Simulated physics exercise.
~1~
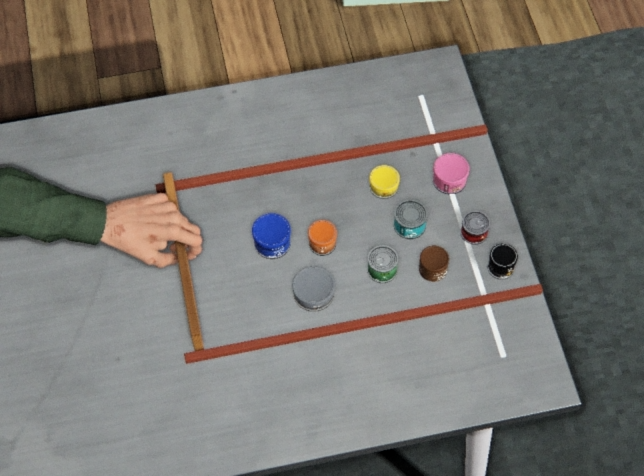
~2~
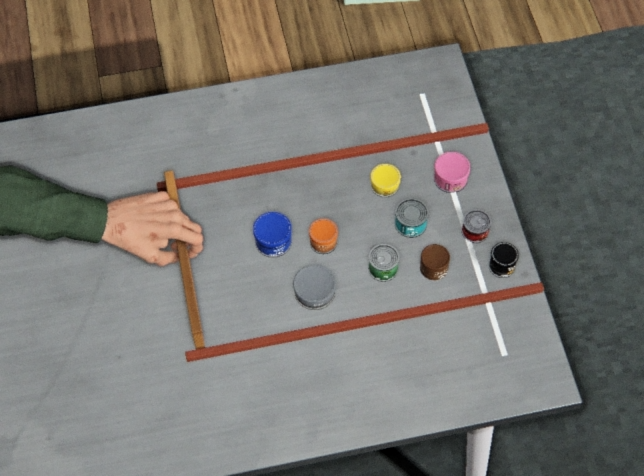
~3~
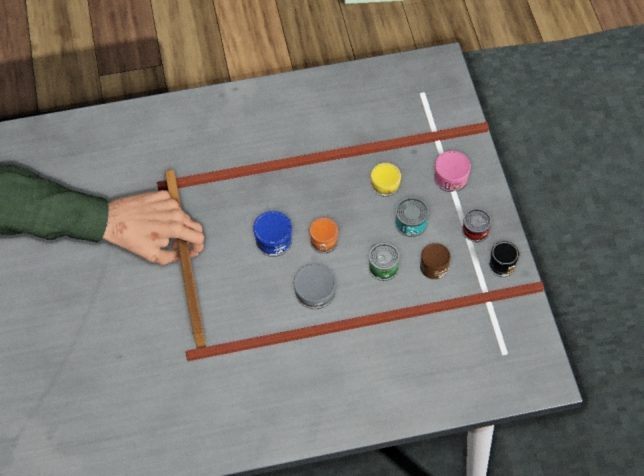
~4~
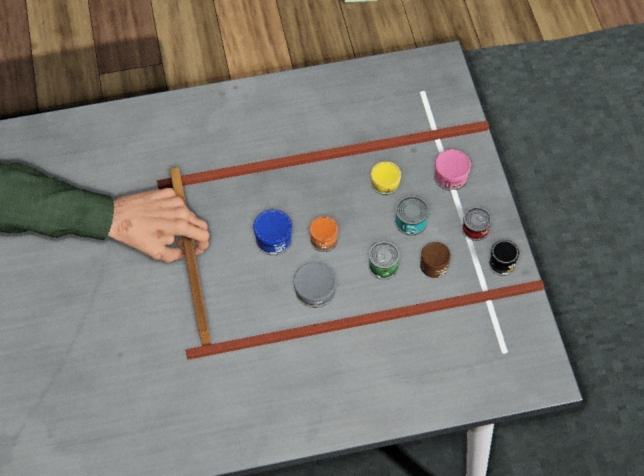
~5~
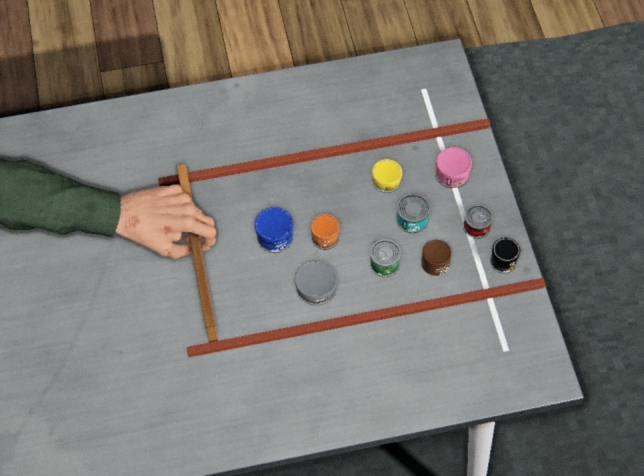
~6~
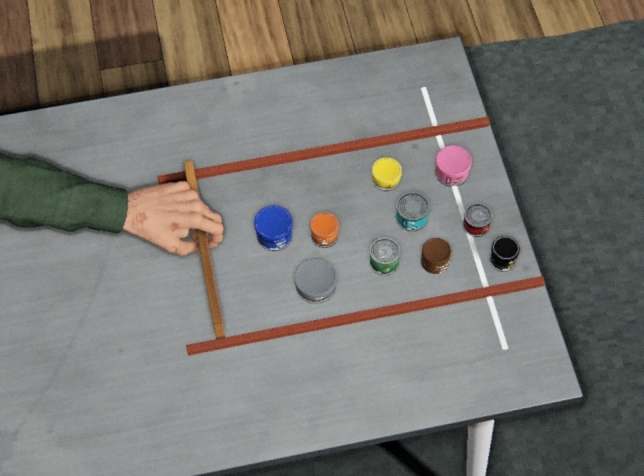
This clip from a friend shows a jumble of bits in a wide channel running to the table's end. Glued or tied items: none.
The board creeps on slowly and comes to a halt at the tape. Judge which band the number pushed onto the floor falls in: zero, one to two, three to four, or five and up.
The tally of drops is under three, yet not nought.
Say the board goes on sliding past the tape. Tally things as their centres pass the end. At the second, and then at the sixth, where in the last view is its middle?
For the first, roughly (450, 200); for the next, roughly (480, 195).
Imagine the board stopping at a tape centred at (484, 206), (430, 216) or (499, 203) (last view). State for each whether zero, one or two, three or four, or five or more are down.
Lab note - count at each of the three spots: Five or over; not one; at least five.
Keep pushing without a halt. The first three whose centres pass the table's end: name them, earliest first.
Order: Black pot, then red tin, then brown tub.
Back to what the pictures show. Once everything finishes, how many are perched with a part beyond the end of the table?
You'd get 3.
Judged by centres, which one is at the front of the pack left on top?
It's the brown tub that ends nearest.
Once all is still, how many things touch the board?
Well, it touches 4.
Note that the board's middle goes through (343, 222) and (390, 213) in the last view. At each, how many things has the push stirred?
Counts: 4 / 7.
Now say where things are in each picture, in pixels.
The first frame shows black pot (502, 262); red tin (475, 228); pink tin (451, 174); board (183, 260); tape (460, 218).
The second frame shows red tin (476, 226); green pot (384, 263).
The third frame shows pink tin (452, 172); blue tin (273, 234).
The fourth frame shows black pot (504, 258); grey tin (315, 285).
The fifth frame shows red tin (478, 222); brown tub (436, 258).
The sixth frame shows black pot (504, 254); red tin (477, 220); pink tin (453, 166); board (204, 248); tape (462, 210).
Soon after, none off yet; black pot at rest near (504, 254); red tin at rest near (477, 220); pink tin at rest near (453, 166).
At rest, the number that fall off is one or two; fallen, red tin and black pot.
